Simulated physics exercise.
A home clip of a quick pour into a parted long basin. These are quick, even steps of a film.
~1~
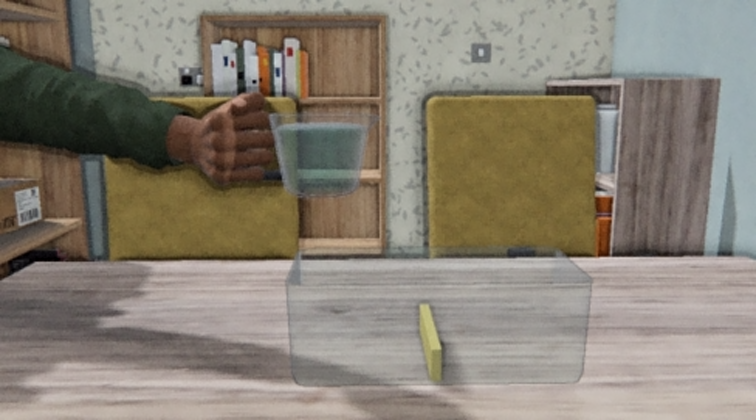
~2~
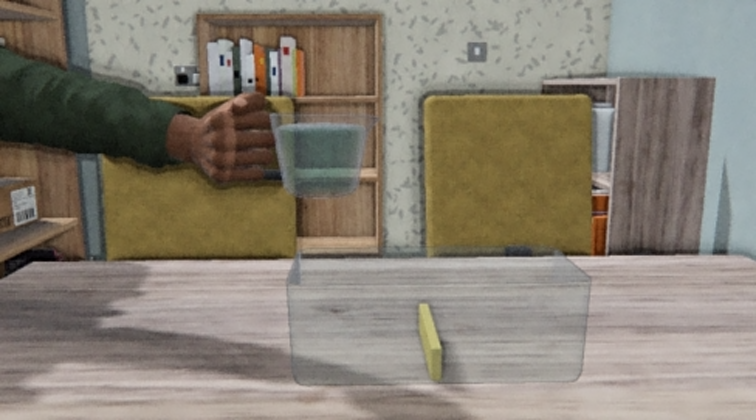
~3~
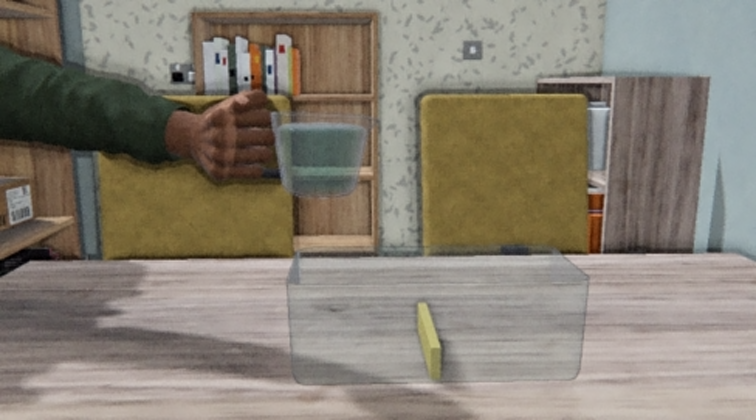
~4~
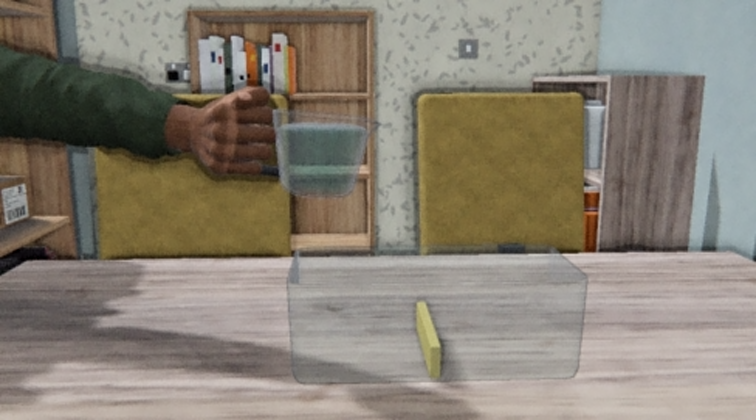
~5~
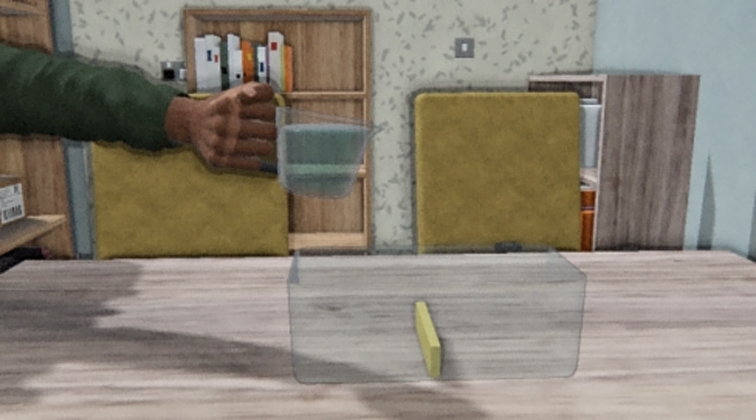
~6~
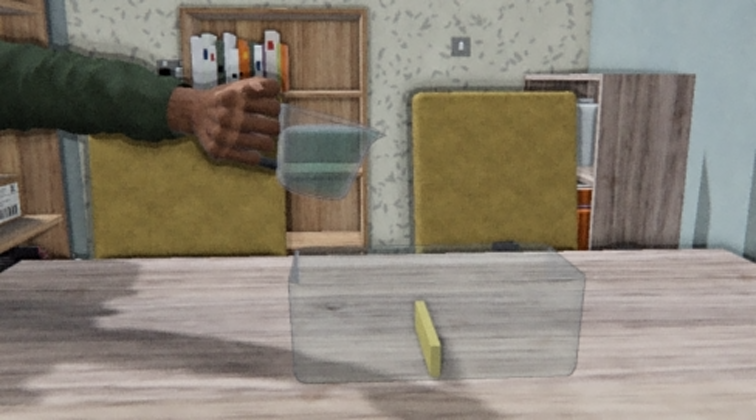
A hand in a dark green sleeve holds a clear cup of bluish-green liquid upright above the left part of a long, clear basin with a low yellow divider. The hand then gradually tilts the cup rightward, lowering its right rim slightly while the liquid stays inside.
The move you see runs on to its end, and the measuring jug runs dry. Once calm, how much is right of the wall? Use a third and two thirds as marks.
It comes to between a third and two thirds.
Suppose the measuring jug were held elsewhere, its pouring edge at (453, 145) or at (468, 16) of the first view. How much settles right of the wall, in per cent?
In turn 95 and 80 in a hundred.
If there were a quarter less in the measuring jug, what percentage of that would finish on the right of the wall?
Some 30 per cent.
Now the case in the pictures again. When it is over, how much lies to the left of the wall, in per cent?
Near 50 %.
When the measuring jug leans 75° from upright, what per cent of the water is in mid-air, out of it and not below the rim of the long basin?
Roughly 25 in a hundred.
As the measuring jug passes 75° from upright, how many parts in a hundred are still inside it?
Roughly 50 in a hundred.
A moment on, the tilt is 75° and 52 per cent is still to pour, 3 is left of the wall and 19 right of it.
Next, the tilt is 113° and 3 per cent is still to pour, 43 is left of the wall and 49 right of it.
Then the tilt is 121° and 0 per cent is still to pour, 49 is left of the wall and 51 right of it.
Later the tilt is 121° and 0 per cent is still to pour, 49 is left of the wall and 51 right of it.
At rest 49 per cent lies left of the wall, 51 right of it and 1 outside.
